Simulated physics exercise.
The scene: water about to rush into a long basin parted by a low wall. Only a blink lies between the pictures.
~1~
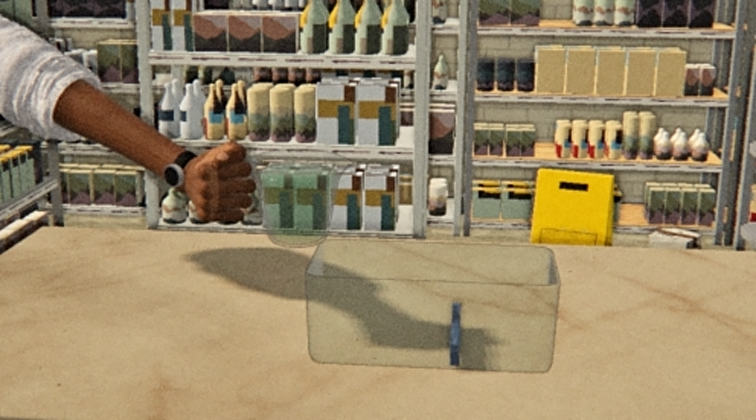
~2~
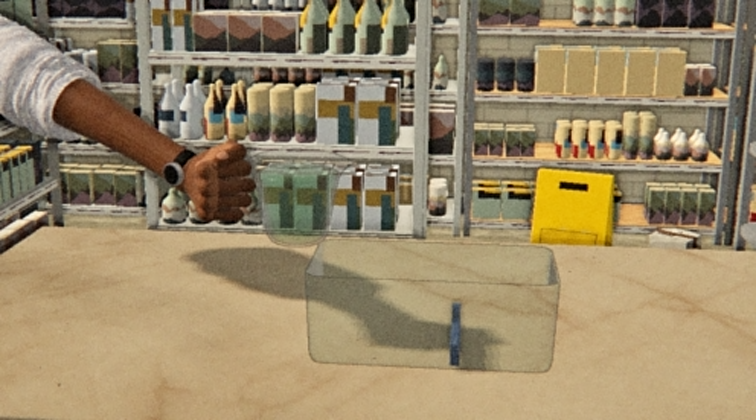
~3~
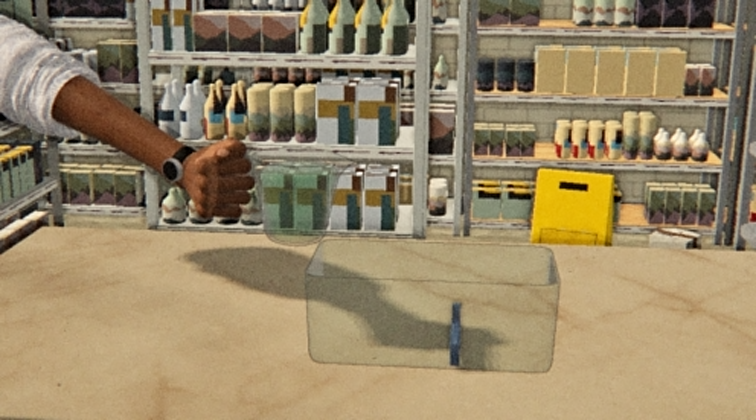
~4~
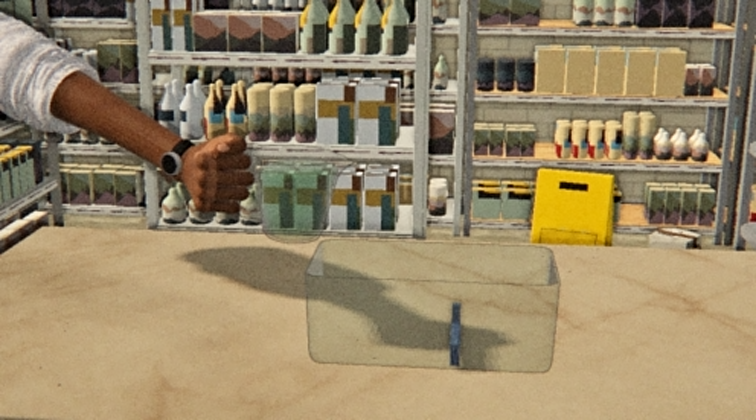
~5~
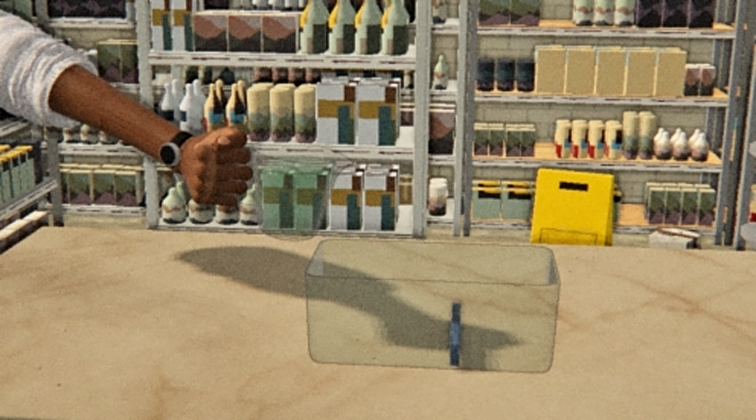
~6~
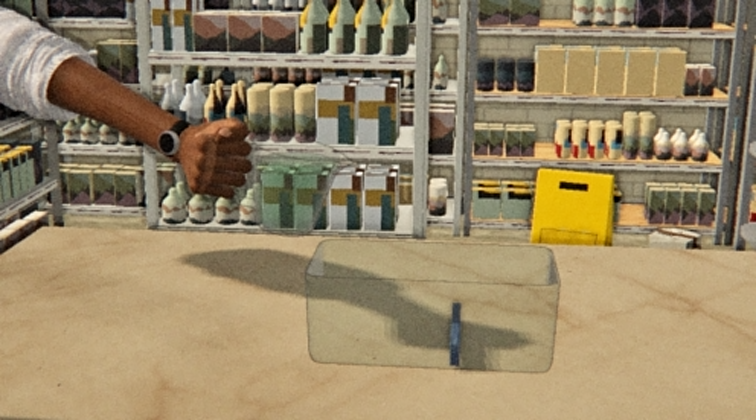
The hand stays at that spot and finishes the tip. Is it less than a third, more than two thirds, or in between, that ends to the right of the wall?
In the end not even a third is right of the wall.
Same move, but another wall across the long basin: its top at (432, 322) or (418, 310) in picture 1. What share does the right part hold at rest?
In turn 55 and 80 in a hundred.
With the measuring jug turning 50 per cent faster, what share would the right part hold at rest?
Near 15 %.
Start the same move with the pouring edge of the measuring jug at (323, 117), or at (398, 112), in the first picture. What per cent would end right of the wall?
In turn 15 and 80 in a hundred.
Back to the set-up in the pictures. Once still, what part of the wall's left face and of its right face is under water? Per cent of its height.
Near 50 on the left, 10 on the right.
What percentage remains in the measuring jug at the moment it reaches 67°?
Some 70 per cent.
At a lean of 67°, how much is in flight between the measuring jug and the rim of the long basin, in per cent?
About 20 per cent.
A moment on, the measuring jug is tipped part way and 71 per cent is still to pour, 7 is left of the wall and 0 right of it.
Next, the measuring jug is tipped right over and 11 per cent is still to pour, 59 is left of the wall and 4 right of it.
Then the measuring jug is tipped right over and 0 per cent is still to pour, 86 is left of the wall and 7 right of it.
Later the measuring jug is tipped right over and 0 per cent is still to pour, 80 is left of the wall and 14 right of it.
At rest 80 per cent lies left of the wall, 14 right of it and 6 outside.
